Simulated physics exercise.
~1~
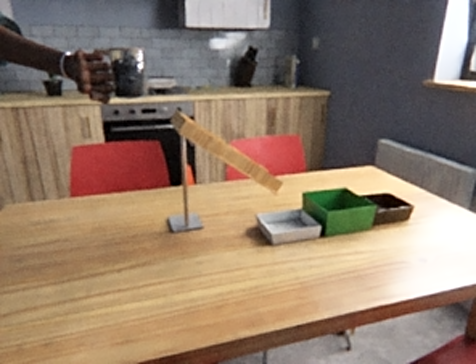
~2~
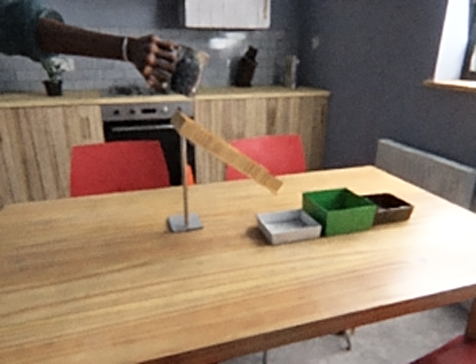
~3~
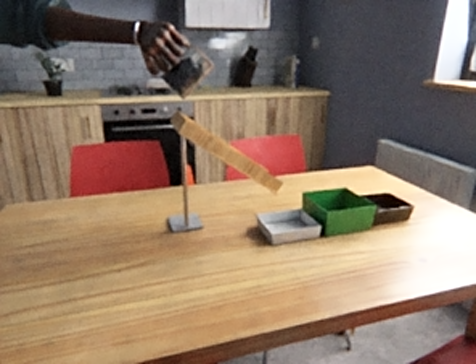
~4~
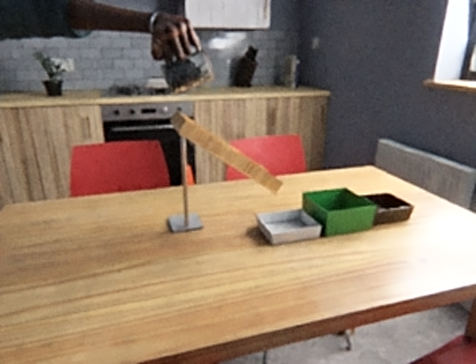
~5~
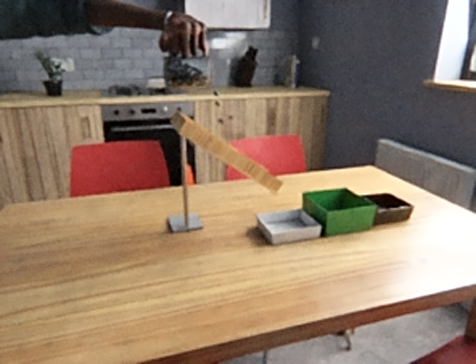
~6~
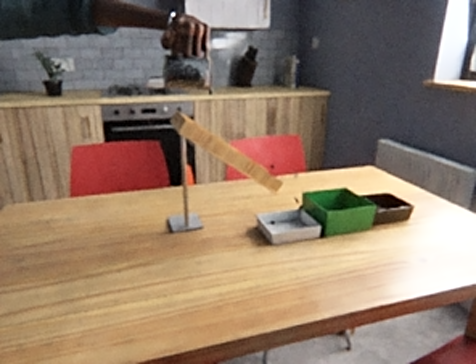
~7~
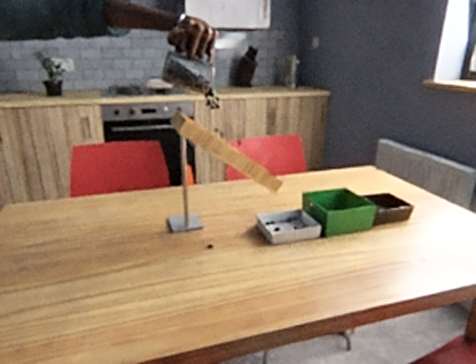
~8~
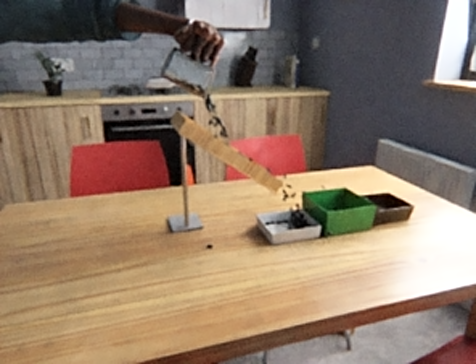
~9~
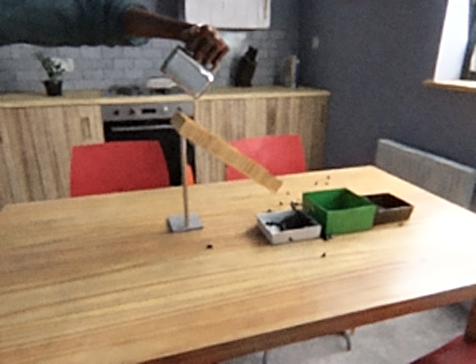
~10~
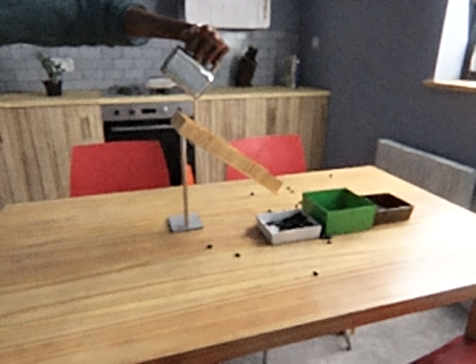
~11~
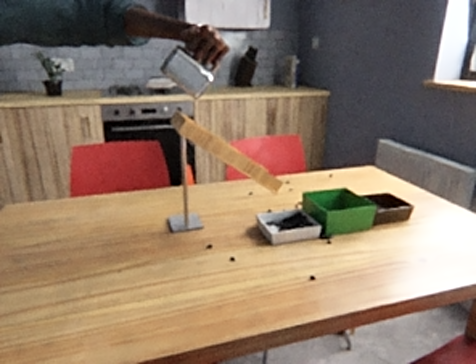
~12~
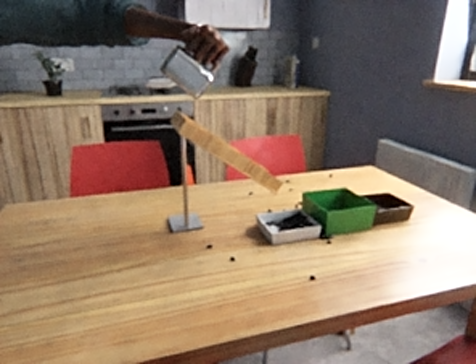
In a kitchen with grey walls and wooden cabinets, seen from across a wooden table, a slanted wooden chute on a thin stand slopes down to the right. At its lower end sit a white tin, a green tin and a black tin, with red chairs behind. A hand brings a cup of black beans in from the left above the chute and tips it steadily. Beans trickle, then pour down the chute towards the white tin, some scattering onto the table. The hand holds the emptied cup upturned, and most beans lie still in the white tin, others outside, a few in the green.
